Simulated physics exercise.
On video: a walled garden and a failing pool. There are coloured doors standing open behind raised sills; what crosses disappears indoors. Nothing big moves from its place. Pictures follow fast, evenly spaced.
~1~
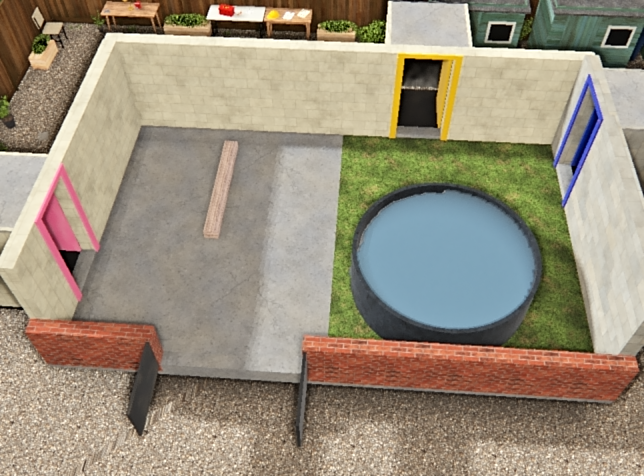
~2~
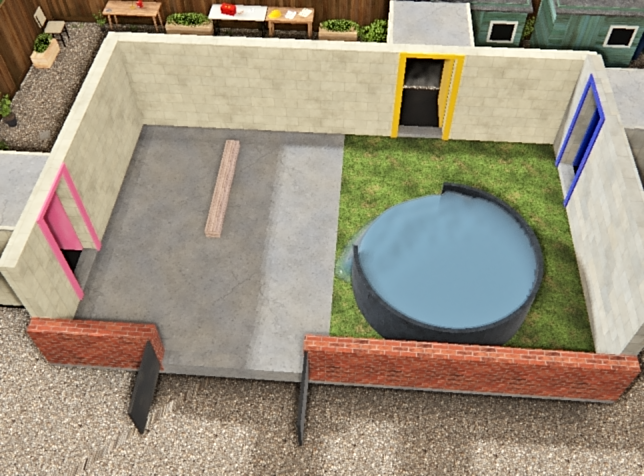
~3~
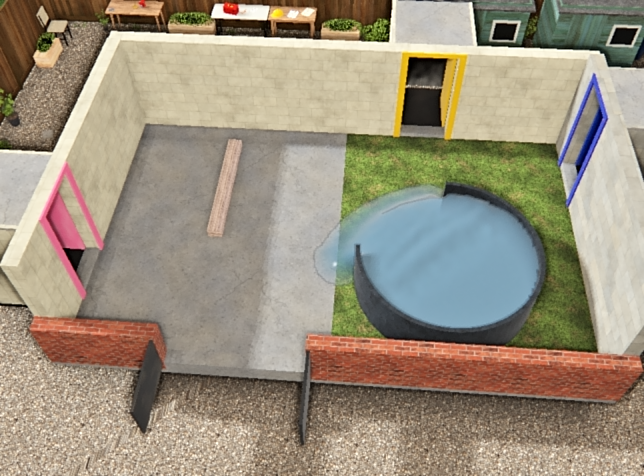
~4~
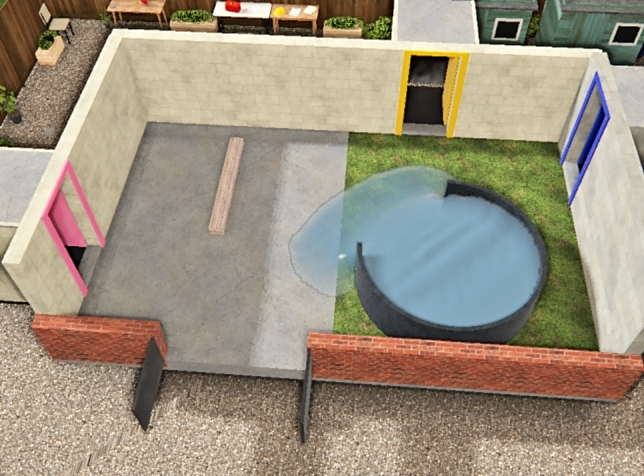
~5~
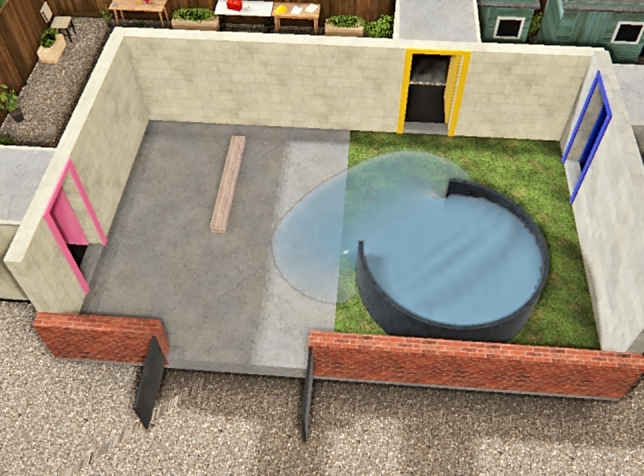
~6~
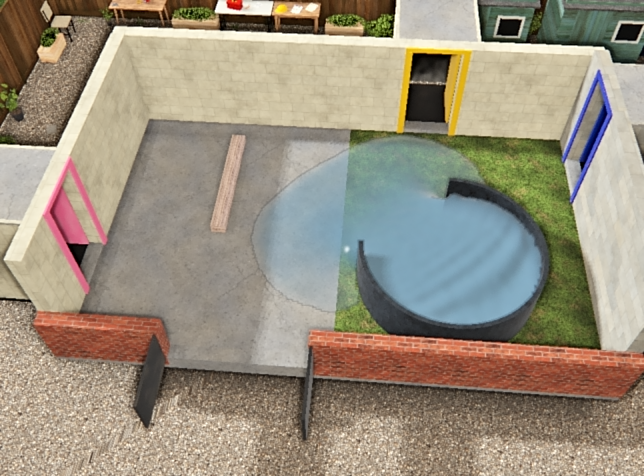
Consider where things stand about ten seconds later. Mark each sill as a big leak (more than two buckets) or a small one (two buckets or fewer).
Pink door: Big; blue door: Small; yellow door: Big.
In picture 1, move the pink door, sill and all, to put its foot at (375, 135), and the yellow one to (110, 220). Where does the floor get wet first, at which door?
I reckon it's the pink door.
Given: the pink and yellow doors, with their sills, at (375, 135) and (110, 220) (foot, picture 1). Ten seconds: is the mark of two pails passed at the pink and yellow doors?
Well, the pink door tops the limit, but the yellow door tops the limit.
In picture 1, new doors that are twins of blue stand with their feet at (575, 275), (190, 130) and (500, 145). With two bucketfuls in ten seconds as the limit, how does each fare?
In order: Falls short, exceeds it, falls short.
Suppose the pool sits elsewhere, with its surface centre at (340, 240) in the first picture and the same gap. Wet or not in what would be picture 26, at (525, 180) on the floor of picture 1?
Well, it ends up unwetted there.
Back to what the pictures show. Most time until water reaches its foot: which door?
Result: The blue-painted one.
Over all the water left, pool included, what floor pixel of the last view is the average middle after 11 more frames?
The balance point is around (365, 220).
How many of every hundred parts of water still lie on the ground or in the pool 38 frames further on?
About 90 %.
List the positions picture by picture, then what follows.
In the first frame, the round pool at (445, 254) is whole and still.
In the second frame, the front is at a hidden place, out from the gap on the round pool's far side.
In the third frame, water pours out on the round pool's far side and has run to a hidden place.
In the fourth frame, the front is at (442, 173), out from the gap on the round pool's far side.
In the fifth frame, water pours out on the round pool's far side and has run to (450, 163).
In the sixth frame, water pours out on the round pool's far side and has run to (434, 144).
A moment on, water covers 45 % of the floor; the pink door not reached, the blue door not reached, the yellow door under two buckets in.
Next, water covers 65 % of the floor; the pink door wet at the sill, nothing in, the blue door not reached, the yellow door over two buckets in.
Then, water covers 75 % of the floor; the pink door over two buckets in, the blue door not reached, the yellow door far over two buckets in.
Later, water covers 90 % of the floor; the pink door over two buckets in, the blue door wet at the sill, nothing in, the yellow door far over two buckets in.
In the end, water covers 95 % of the floor; the pink door far over two buckets in, the blue door wet at the sill, nothing in, the yellow door far over two buckets in.
